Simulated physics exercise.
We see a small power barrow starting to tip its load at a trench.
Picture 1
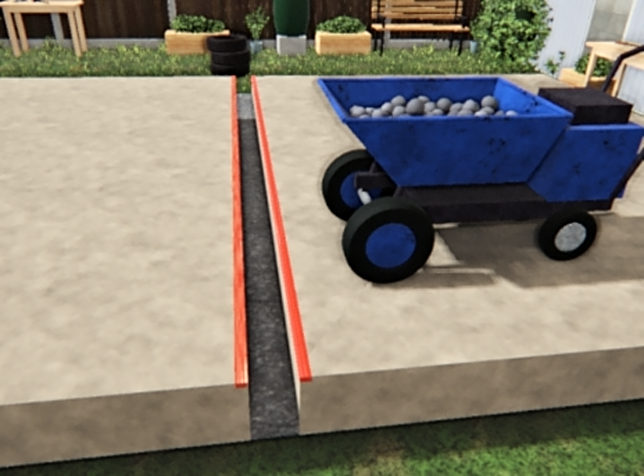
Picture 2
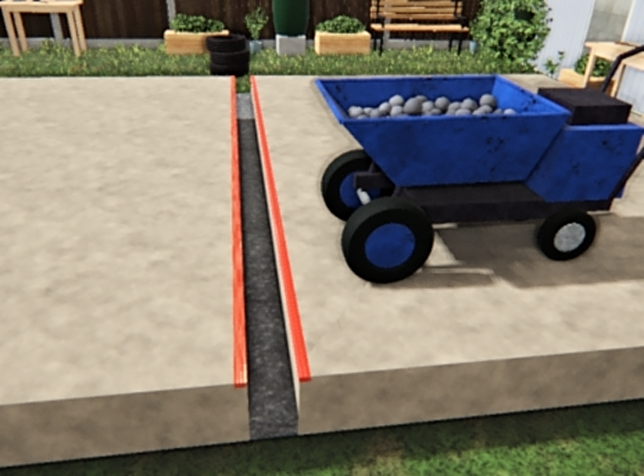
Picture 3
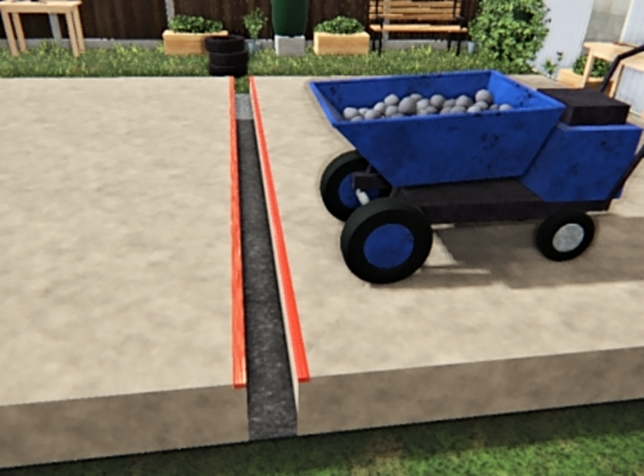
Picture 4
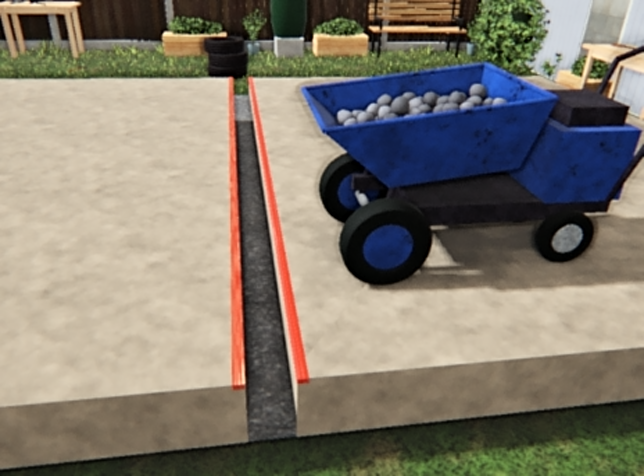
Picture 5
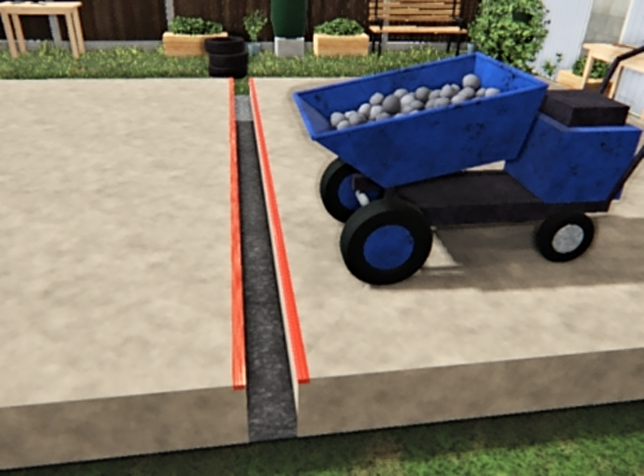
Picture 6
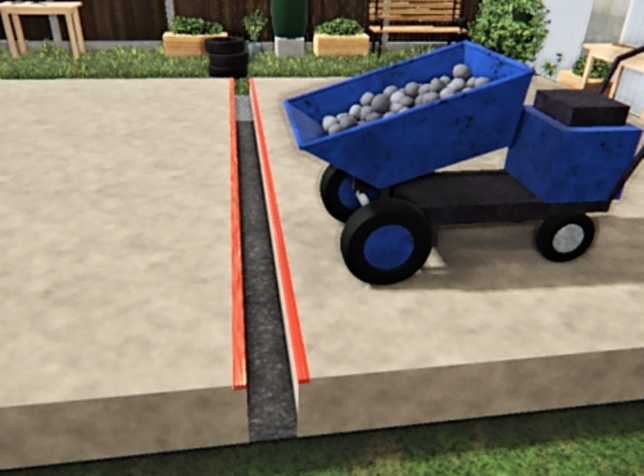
In a garden, a blue power barrow loaded with round grey cobbles slowly tilting its skip leftward beside a narrow red-edged trench.
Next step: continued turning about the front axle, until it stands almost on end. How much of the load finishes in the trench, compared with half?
I expect the trench to not get most of the load.
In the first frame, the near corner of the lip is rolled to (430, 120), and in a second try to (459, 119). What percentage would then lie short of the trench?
You'd get around 20 in a hundred, then 30 in a hundred.
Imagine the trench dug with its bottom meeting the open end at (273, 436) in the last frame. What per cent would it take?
Something close to 0 per cent.
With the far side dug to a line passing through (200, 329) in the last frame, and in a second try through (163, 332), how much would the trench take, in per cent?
First case 60 %, second case 90 %.
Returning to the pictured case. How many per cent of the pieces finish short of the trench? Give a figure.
It comes to close to 0 %.
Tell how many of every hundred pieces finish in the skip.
15 in a hundred, roughly.
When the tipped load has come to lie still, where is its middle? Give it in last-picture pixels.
About (167, 258).
Shortly afterwards, skip tipped steeply; the whole lot in the skip.
Next, skip tipped right over; near two thirds in the skip; only a few in or heaped over the trench; near a third beyond it; only a few falling.
Some moments later, skip tipped right over; near a quarter in the skip; only a few in or heaped over the trench; the bulk beyond it.
In the end, skip tipped right over; a little in the skip; a little in or heaped over the trench; the bulk beyond it.
